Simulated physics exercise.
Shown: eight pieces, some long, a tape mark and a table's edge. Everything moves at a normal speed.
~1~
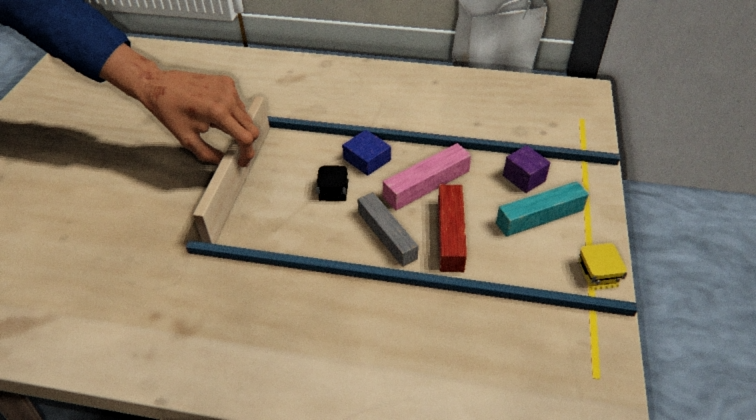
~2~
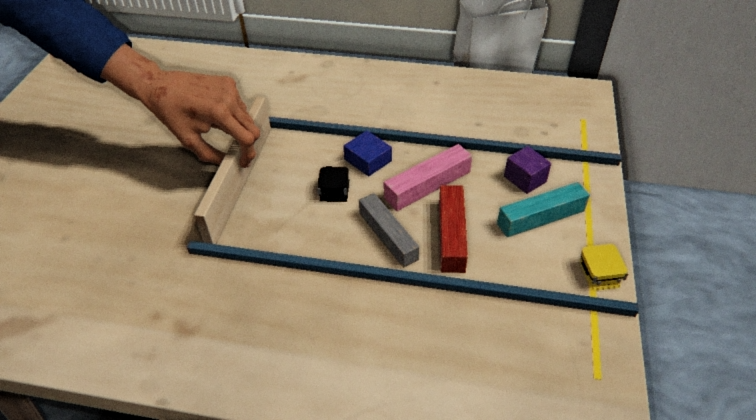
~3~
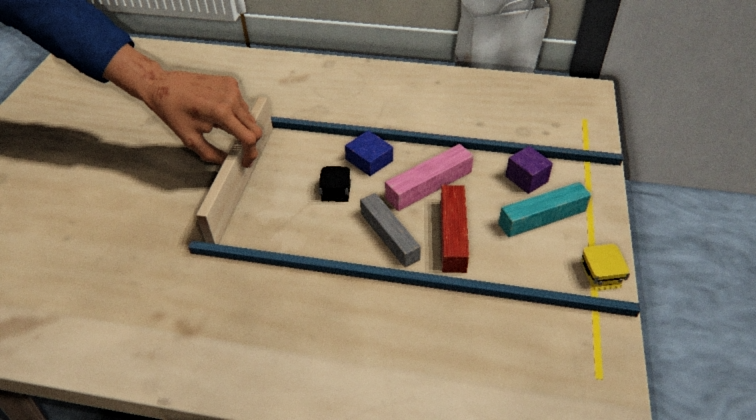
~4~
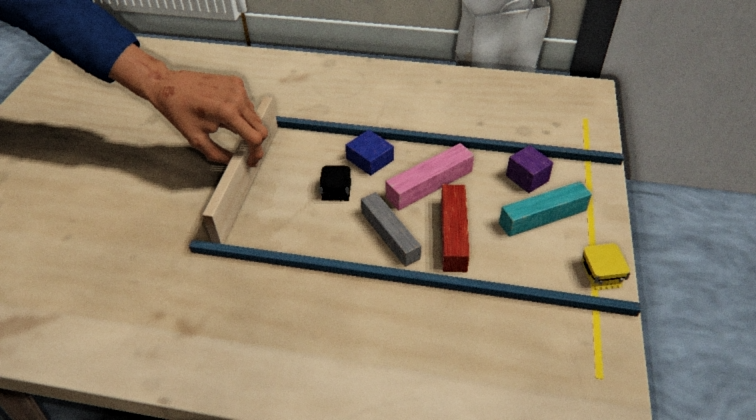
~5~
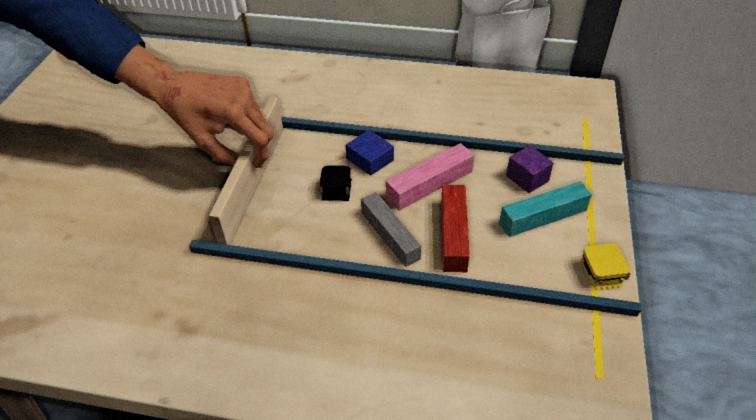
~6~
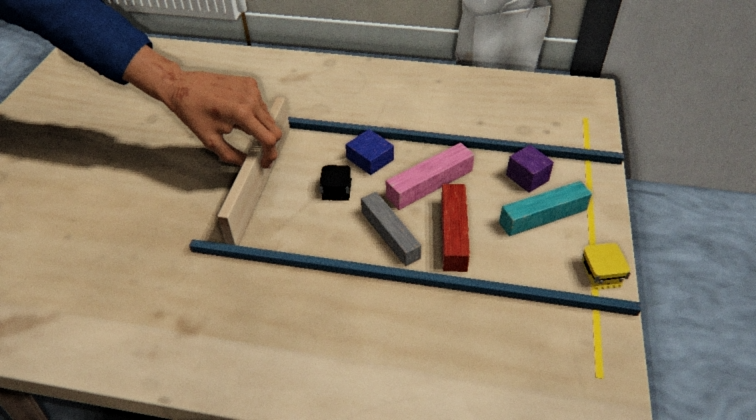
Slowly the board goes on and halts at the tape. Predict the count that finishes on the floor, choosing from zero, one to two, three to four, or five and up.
Well, more than four end up dropping off.
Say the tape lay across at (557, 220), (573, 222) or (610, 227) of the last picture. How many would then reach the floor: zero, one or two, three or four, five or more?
Result per tape, as listed: Three or four; either three or four; five or over.
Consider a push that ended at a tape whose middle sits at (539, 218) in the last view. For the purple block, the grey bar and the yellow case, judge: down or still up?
The purple block holds on; the grey bar remains up; the yellow case goes over.
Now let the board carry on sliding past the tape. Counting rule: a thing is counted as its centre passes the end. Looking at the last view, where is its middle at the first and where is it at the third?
At (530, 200) for the first, at (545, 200) for the third.
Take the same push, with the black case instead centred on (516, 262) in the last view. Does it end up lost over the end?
It drops down.
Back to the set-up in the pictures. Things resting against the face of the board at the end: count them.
Contact count: 3.
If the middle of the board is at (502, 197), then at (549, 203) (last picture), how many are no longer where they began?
First position 8; second position 8.
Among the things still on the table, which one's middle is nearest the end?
Going by centres, it is the blue block.
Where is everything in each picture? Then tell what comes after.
Yellow case (601, 267); turquoise bar (542, 209); purple block (526, 169); board (236, 166); tape (588, 225), in the first picture.
Turquoise bar (543, 209); board (237, 167), in the second picture.
Purple block (529, 170); blue block (369, 153), in the third picture.
Yellow case (604, 267); grey bar (390, 228), in the fourth picture.
Turquoise bar (546, 209); pink bar (430, 176), in the fifth picture.
Yellow case (604, 267); turquoise bar (546, 208); purple block (530, 168); board (258, 167); tape (591, 224), in the sixth picture.
Soon after, none off yet; yellow case at rest near (604, 267); turquoise bar at rest near (546, 208); purple block at rest near (530, 168).
Then, none off yet; yellow case at rest near (604, 267); turquoise bar moved a little near (576, 222); purple block moved about its own width near (565, 174).
By the end, the number that fall off is five or more; fallen, pink bar, red bar, purple block, turquoise bar and yellow case.
